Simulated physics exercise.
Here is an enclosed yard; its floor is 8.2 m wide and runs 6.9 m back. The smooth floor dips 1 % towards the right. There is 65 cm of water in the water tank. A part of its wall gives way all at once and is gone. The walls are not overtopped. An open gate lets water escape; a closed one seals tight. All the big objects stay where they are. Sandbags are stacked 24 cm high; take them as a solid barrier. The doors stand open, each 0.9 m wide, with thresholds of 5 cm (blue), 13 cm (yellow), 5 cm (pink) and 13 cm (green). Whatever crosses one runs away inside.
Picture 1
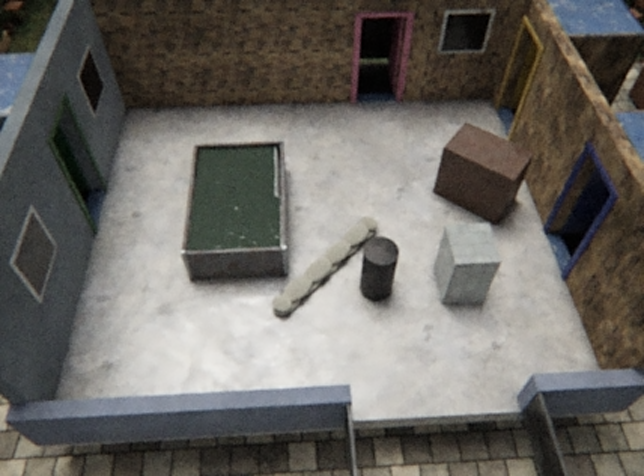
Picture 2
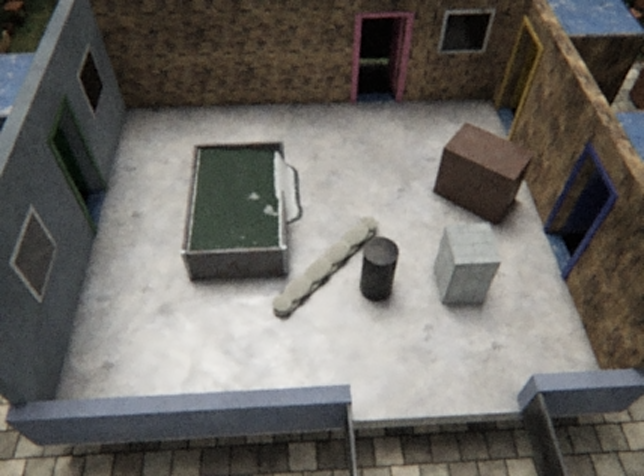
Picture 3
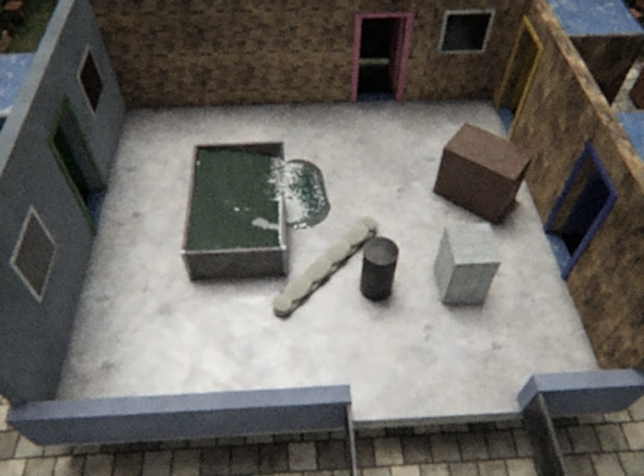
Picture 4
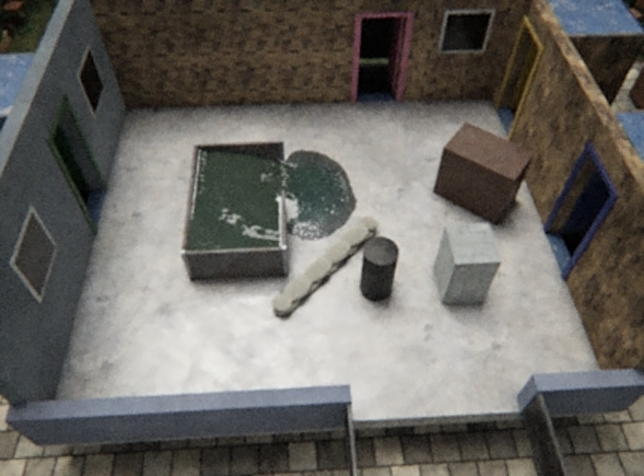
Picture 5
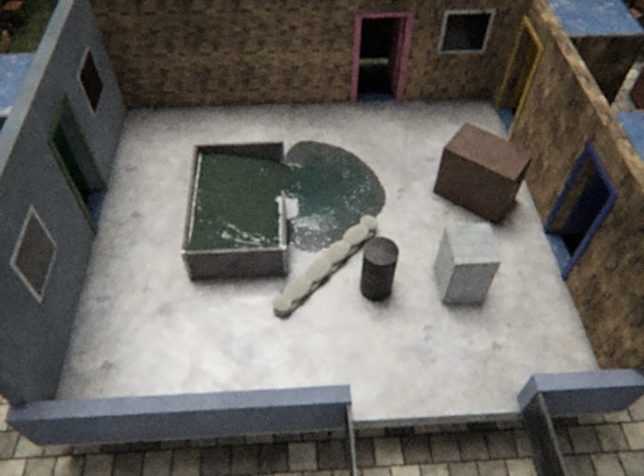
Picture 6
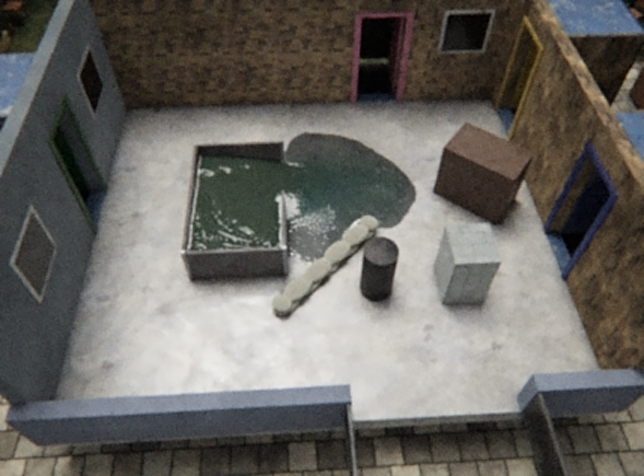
Dark green water poured out through the right side of a tank in a walled yard, spreading across the pale floor in a widening pool and running along a slanting row of sandbags.
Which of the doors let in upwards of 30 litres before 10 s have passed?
Within that time: At the blue door it goes over the limit; at the yellow door it goes over the limit; at the pink door it passes the limit; at the green door it stays under the limit.
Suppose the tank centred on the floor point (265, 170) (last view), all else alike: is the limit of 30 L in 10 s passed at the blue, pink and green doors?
Against that limit: Blue under, pink past it, green under.
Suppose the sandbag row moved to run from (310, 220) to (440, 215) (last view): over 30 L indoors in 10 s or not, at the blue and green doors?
Against that limit: Blue under, green below.
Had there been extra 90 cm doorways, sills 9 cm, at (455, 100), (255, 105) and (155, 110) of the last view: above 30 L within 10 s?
In turn: Above, below, not over.
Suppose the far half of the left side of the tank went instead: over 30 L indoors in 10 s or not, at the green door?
Against that limit: Green over.
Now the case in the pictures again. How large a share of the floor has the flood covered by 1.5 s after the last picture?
About 35 per cent.
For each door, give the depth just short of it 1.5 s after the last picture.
In cm: Blue 8, yellow 25, pink 11, green 0.
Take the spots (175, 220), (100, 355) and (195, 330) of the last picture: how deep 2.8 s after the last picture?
In that order: 0, 0 and 0 cm.
Then, 0.7 s after the last picture water covers 20 % of the floor and is deepest (32 cm) near (295, 182); blue door not reached, yellow door not reached, pink door not reached, green door not reached.
Then, 1.5 s after the last picture water covers 35 % of the floor and is deepest (26 cm) near (500, 121); blue door 8 cm at the sill, 4 L in, yellow door 25 cm at the sill, 9 L in, pink door 11 cm at the sill, 10 L in, green door not reached.
Then, 2.8 s after the last picture water covers 40 % of the floor and is deepest (26 cm) near (498, 116); blue door 9 cm at the sill, 39 L in, yellow door 25 cm at the sill, 87 L in, pink door 9 cm at the sill, 40 L in, green door not reached.
Then, 5.3 s after the last picture water covers 50 % of the floor and is deepest (18 cm) near (597, 368); blue door 5 cm at the sill, 77 L in, yellow door 15 cm at the sill, 149 L in, pink door 9 cm at the sill, 55 L in, green door not reached.
Then, 9.3 s after the last picture water covers 70 % of the floor and is deepest (11 cm) near (506, 138); blue door 7 cm at the sill, 86 L in, yellow door 10 cm at the sill, 153 L in, pink door 8 cm at the sill, 94 L in, green door not reached.
